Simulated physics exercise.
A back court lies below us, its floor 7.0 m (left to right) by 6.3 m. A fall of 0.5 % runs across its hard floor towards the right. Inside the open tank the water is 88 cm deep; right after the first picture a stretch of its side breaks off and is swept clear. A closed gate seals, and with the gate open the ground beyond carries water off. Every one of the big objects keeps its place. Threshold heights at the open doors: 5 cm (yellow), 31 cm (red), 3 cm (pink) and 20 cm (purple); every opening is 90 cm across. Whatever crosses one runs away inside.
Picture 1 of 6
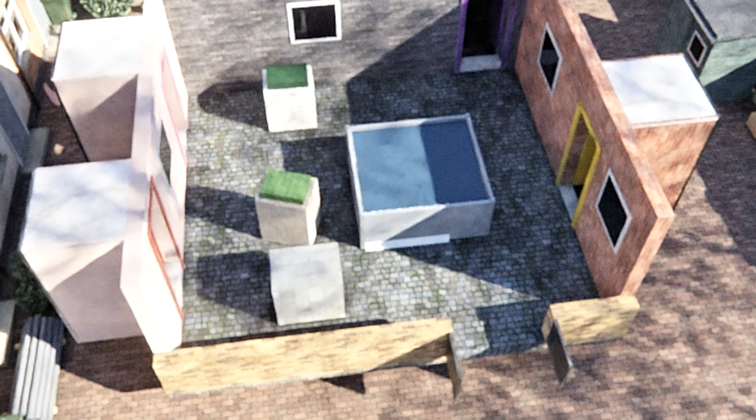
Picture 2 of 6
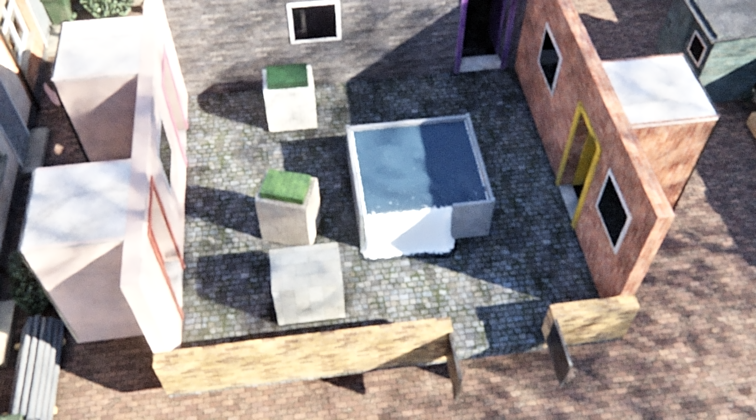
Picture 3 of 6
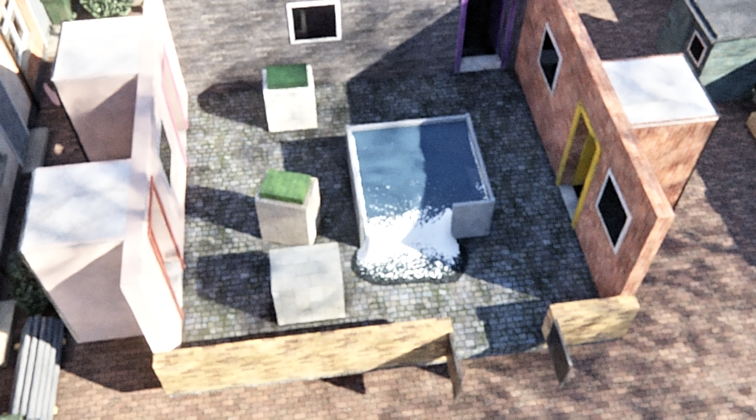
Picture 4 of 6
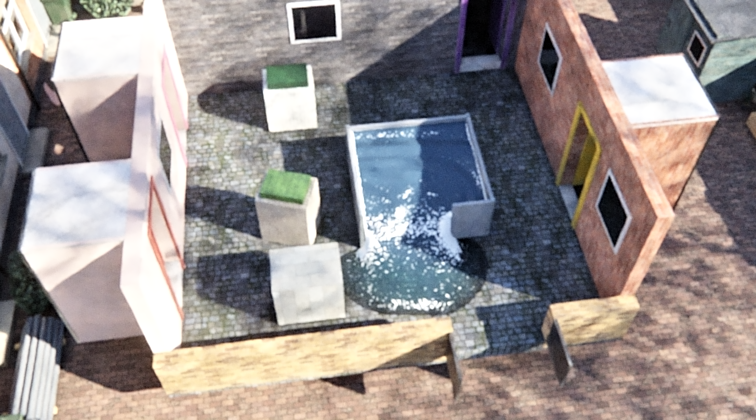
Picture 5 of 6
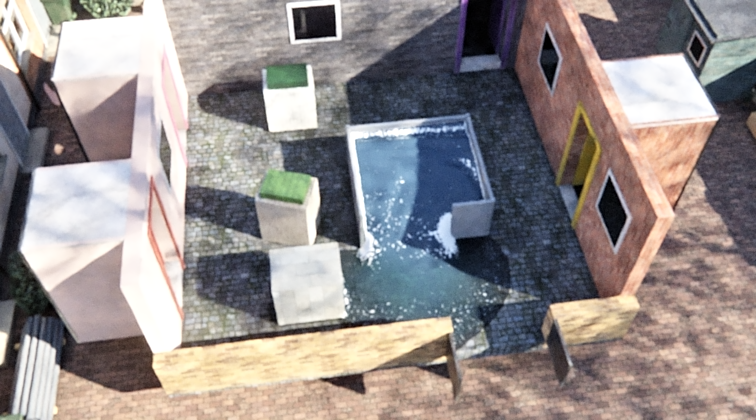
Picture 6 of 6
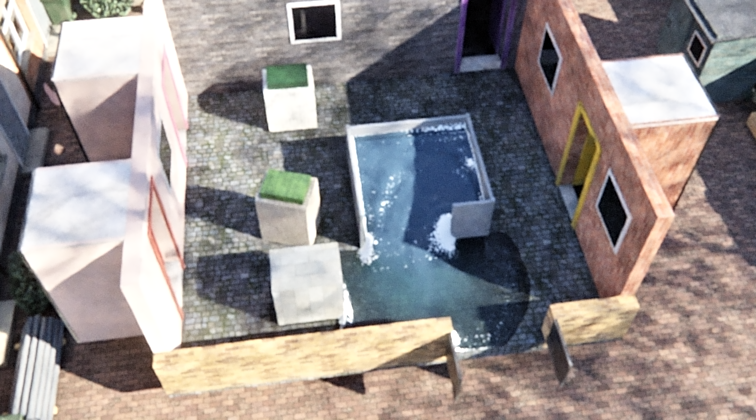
Water bursts from the front of an open tank and spreads across the paved courtyard floor.
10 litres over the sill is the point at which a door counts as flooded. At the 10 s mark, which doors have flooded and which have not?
The yellow door has not; the red door has not; the pink door has flooded; the purple door has not.
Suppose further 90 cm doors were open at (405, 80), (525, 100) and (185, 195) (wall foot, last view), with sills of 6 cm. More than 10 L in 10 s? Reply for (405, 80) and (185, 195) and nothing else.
In the order given, lower then lower.
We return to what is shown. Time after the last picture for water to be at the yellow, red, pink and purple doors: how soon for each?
The front reaches yellow at 3.0 s, red at 1.3 s, pink at 2.6 s, purple at 5.5 s.
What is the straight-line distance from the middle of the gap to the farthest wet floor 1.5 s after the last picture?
Distance: Approx. 4.4 m.
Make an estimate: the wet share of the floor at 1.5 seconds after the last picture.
Wet share: Near 25 percent.
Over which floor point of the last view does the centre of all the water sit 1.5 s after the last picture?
Its balance point sits around (389, 255).
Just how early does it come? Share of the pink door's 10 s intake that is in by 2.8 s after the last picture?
By then it's near 0% of the total.
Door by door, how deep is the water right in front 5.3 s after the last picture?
Depths in cm: Yellow 5, red 11, pink 3, purple 0.
Then, 0.7 s after the last picture water covers 20 % of the floor and is deepest (60 cm) near (383, 347); yellow door not reached, red door not reached, pink door not reached, purple door not reached.
Then, 1.5 s after the last picture water covers 25 % of the floor and is deepest (52 cm) near (181, 371); yellow door not reached, red door 19 cm at the sill, 0 L in, pink door not reached, purple door not reached.
Then, 2.8 s after the last picture water covers 45 % of the floor and is deepest (34 cm) near (193, 370); yellow door not reached, red door 16 cm at the sill, 0 L in, pink door 2 cm at the sill, 0 L in, purple door not reached.
Then, 5.3 s after the last picture water covers 85 % of the floor and is deepest (18 cm) near (181, 371); yellow door 5 cm at the sill, 0 L in, red door 11 cm at the sill, 0 L in, pink door 3 cm at the sill, 0 L in, purple door not reached.
Then, 9.3 s after the last picture water covers 100 % of the floor and is deepest (13 cm) near (510, 130); yellow door 4 cm at the sill, 1 L in, red door 5 cm at the sill, 0 L in, pink door 9 cm at the sill, 38 L in, purple door 12 cm at the sill, 0 L in.
